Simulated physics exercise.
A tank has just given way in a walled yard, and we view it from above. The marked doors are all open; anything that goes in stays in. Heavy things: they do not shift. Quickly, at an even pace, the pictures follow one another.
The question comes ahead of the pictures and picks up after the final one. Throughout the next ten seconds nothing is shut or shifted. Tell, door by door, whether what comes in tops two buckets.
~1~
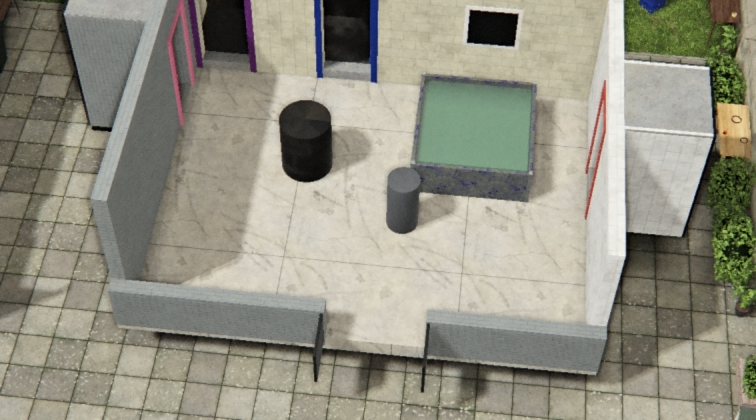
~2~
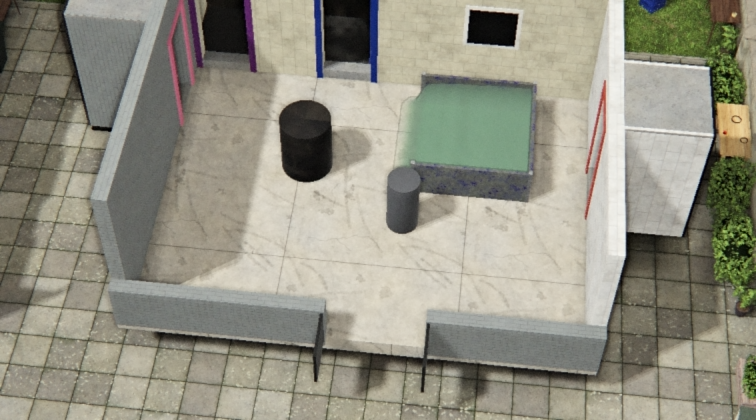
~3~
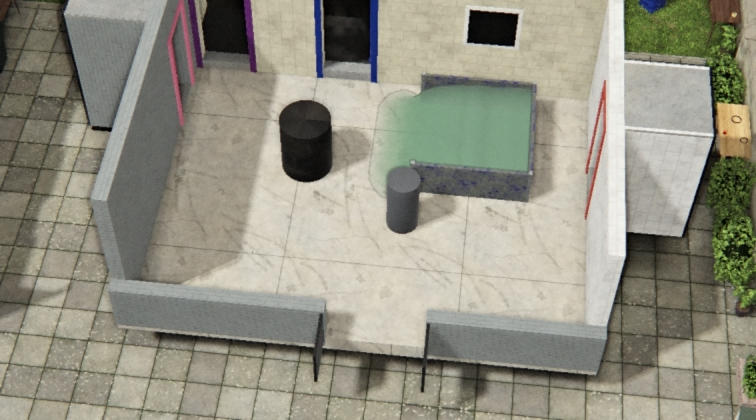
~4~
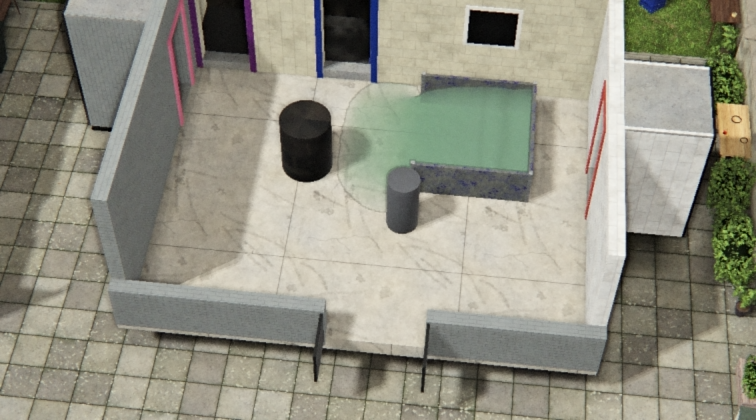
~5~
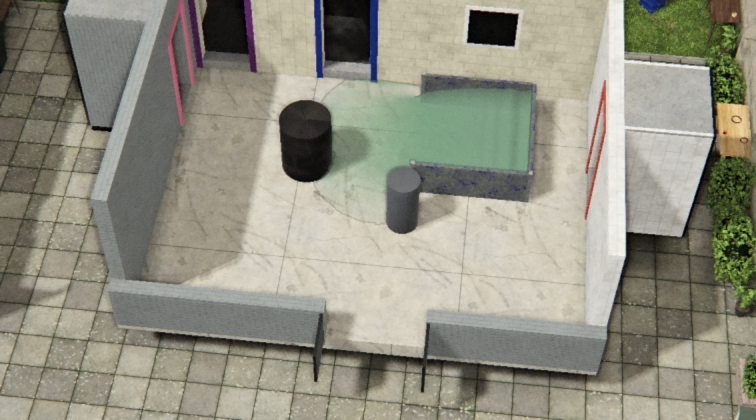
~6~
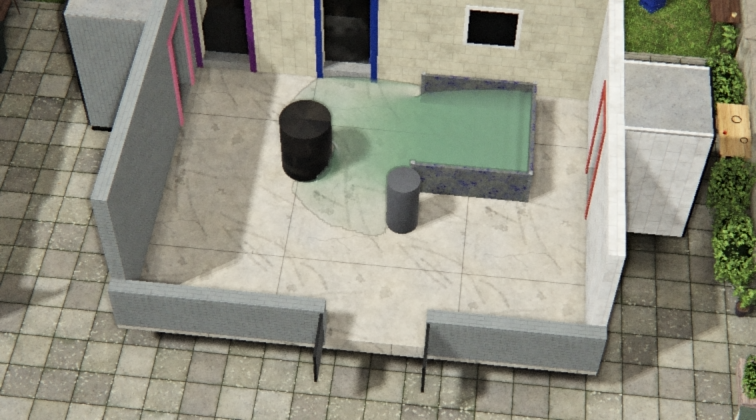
In turn, the red door keeps to two buckets or fewer; the pink door tops two buckets; the purple door tops two buckets; the blue door keeps to two buckets or fewer.
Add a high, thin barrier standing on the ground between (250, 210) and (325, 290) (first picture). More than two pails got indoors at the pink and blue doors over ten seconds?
The pink ends up above and the blue remains below.
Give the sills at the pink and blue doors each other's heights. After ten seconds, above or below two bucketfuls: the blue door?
Briefly put, the blue door tops the limit.
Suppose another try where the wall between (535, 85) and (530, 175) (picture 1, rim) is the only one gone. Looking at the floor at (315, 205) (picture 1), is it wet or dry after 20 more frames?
Still dry.
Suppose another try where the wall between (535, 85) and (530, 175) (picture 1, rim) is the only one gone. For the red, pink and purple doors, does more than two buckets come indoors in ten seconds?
Door by door - red tops the limit, pink tops the limit, purple doesn't reach it.
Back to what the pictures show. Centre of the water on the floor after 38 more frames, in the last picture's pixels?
Roughly at (292, 195).
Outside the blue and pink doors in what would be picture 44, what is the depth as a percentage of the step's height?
The first sits near 30 in a hundred and the second near 270 in a hundred.
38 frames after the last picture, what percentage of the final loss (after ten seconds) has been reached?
I'd estimate some 80 per cent.
A moment on, water covers 35 % of the floor; the red door not reached, the pink door under two buckets in, the purple door wet at the sill, nothing in, the blue door wet at the sill, nothing in.
Next, water covers 55 % of the floor; the red door not reached, the pink door far over two buckets in, the purple door under two buckets in, the blue door wet at the sill, nothing in.
Then, water covers 60 % of the floor; the red door not reached, the pink door far over two buckets in, the purple door over two buckets in, the blue door wet at the sill, nothing in.
Later, water covers 65 % of the floor; the red door not reached, the pink door far over two buckets in, the purple door over two buckets in, the blue door wet at the sill, nothing in.
In the end, water covers 95 % of the floor; the red door wet at the sill, nothing in, the pink door far over two buckets in, the purple door over two buckets in, the blue door wet at the sill, nothing in.
